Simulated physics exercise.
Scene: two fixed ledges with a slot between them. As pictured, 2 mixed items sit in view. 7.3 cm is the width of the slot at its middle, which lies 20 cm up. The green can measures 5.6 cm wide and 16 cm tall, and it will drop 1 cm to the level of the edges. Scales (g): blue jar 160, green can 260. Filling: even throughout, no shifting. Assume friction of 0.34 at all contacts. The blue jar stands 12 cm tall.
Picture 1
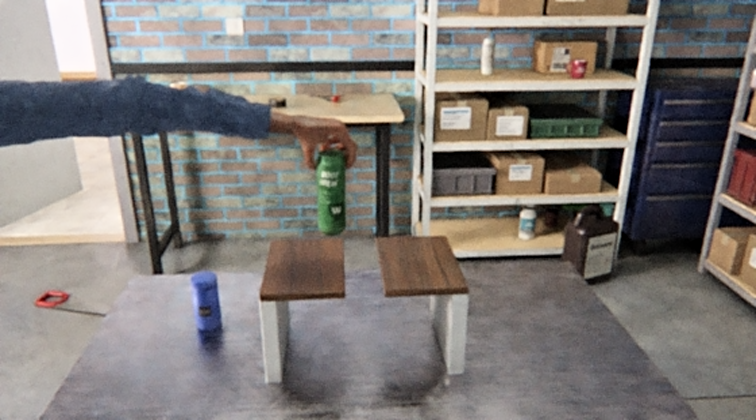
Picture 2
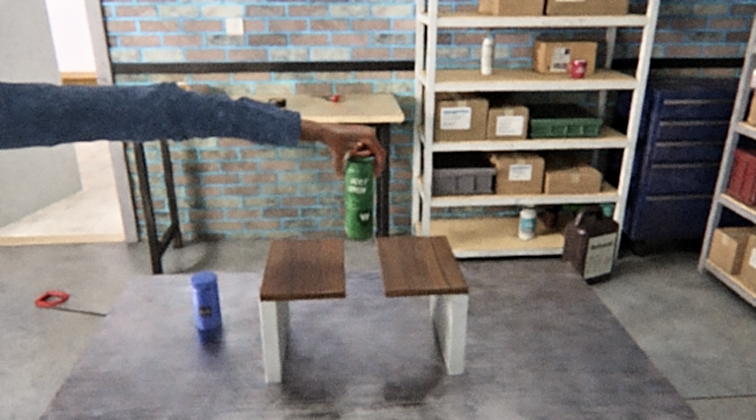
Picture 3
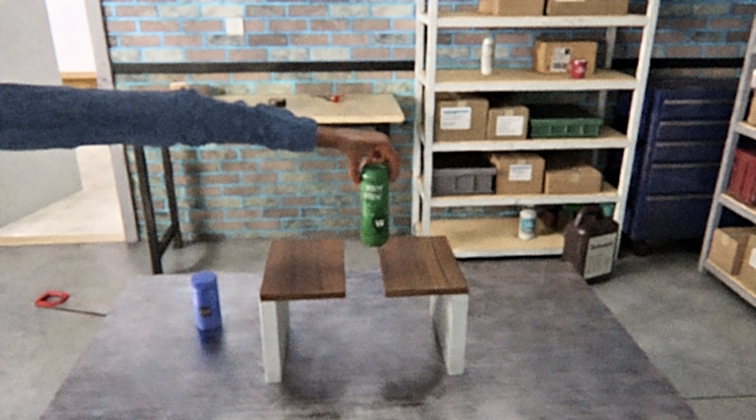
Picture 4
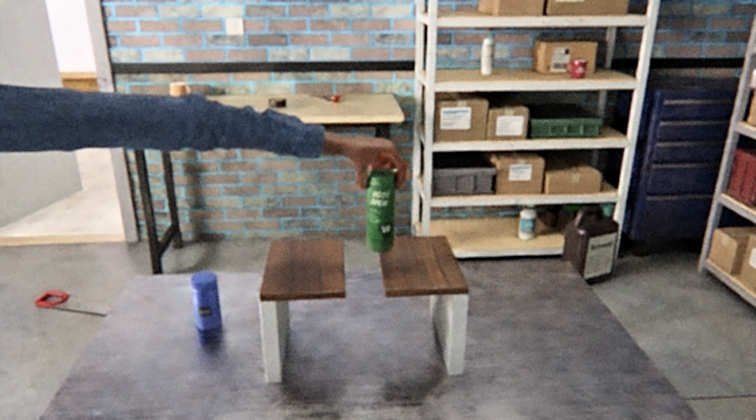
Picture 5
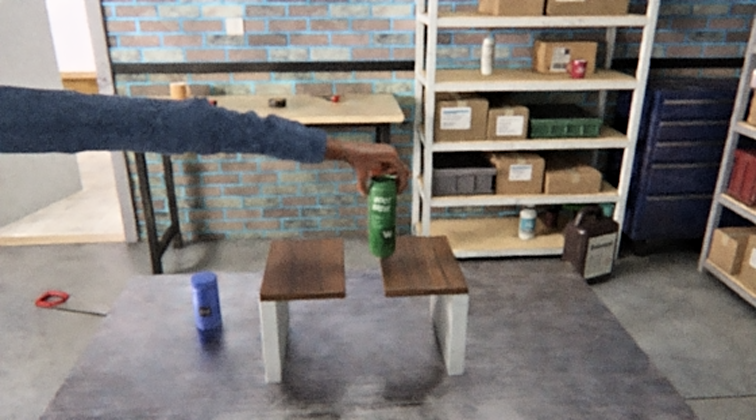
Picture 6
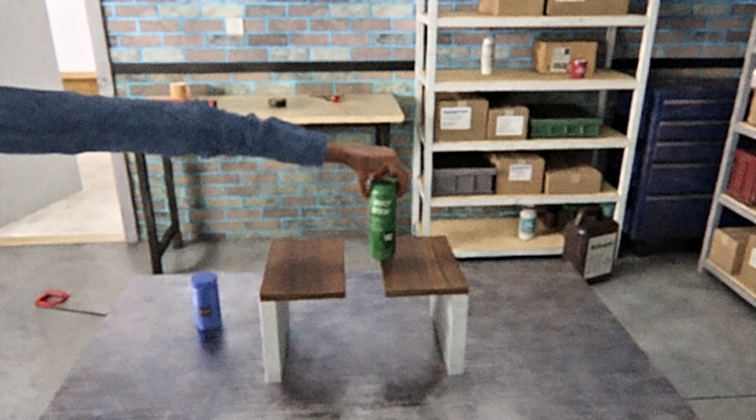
A hand at the end of a blue-sleeved arm reaching in from the left holds a green can upright by its top above two small dark-wood-topped stands with pale legs, separated by a narrow gap. The fixed, slightly raised view shows a workshop with a blue jar at left, brick wall, workbench and box-filled shelves behind. The can moves a short way right, lowering slightly and slowing over the gap.
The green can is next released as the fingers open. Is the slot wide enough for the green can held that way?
In the end it is held.
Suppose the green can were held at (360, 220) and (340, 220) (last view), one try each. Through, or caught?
On the first try it passes through, and on the second it does not get through.
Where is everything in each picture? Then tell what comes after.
In the first frame, 12 cm from its drop point; green can (332, 193); blue jar (206, 301).
In the second frame, 6 cm from its drop point; green can (359, 200); blue jar (206, 301).
In the third frame, 3 cm from its drop point; green can (375, 206); blue jar (206, 301).
In the fourth frame, 2 cm from its drop point; green can (381, 212); blue jar (206, 301).
In the fifth frame, 1 cm from its drop point; green can (383, 217); blue jar (206, 301).
Poised above the slot; green can (383, 220); blue jar (206, 301), in the sixth frame.
Then, 0.20 s after the last picture, nothing has stirred.
Then, 0.50 s after the last picture, green can resting near (383, 225).
At rest, both in place, give or take 4 cm. Seen from the same camera at the end, green can near (383, 225). The can lodges.
